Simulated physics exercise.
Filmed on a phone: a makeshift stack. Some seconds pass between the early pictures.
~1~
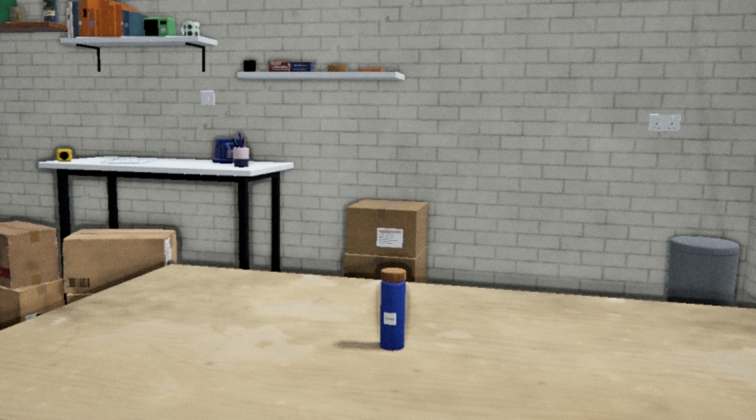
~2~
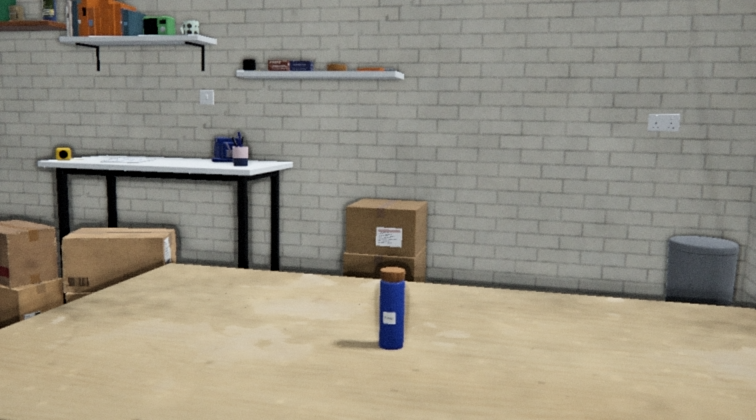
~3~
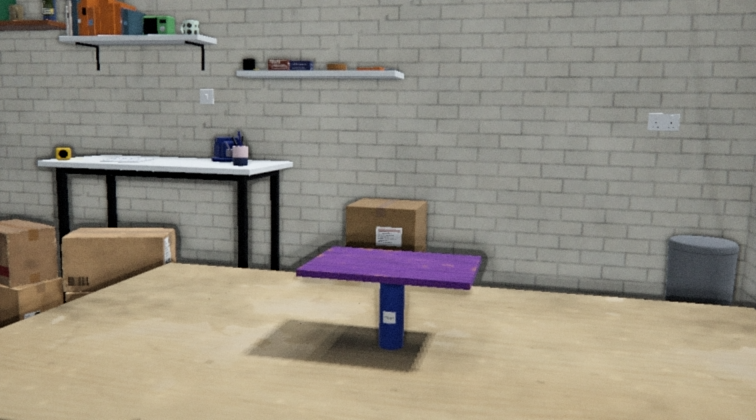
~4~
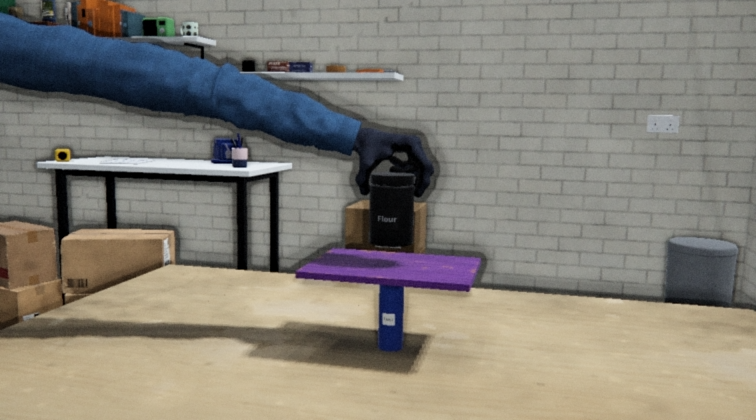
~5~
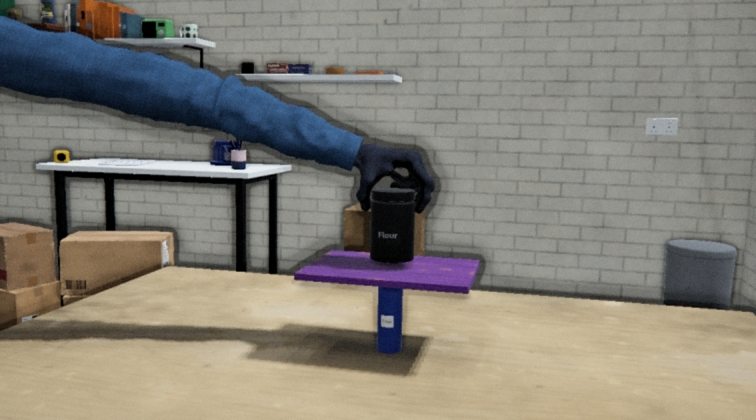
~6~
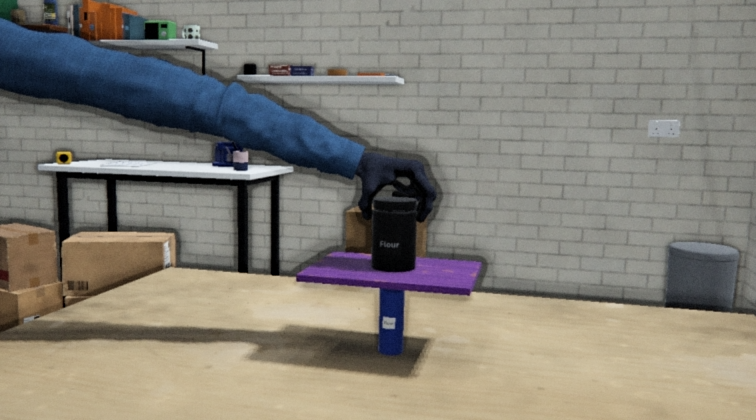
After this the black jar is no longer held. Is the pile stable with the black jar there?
It holds.
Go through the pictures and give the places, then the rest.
In the first frame, the last thing is not in view yet; blue shaker (393, 309).
In the second frame, the last thing is not in view yet; blue shaker (392, 308).
In the third frame, the last thing is not in view yet; blue shaker (392, 308).
In the fourth frame, still above its spot; black jar (392, 209); blue shaker (391, 309).
In the fifth frame, still above its spot; black jar (393, 225); blue shaker (390, 312).
In the sixth frame, in place under the hand; black jar (394, 234); blue shaker (392, 313).
Then, 0.20 s later than the last frame, all is still.
Then, 0.40 s later than the last frame, black jar resting near (394, 234).
When it is over, all 3 as before. End places, in pixels of the last picture, black jar near (394, 234). The stack stays up.
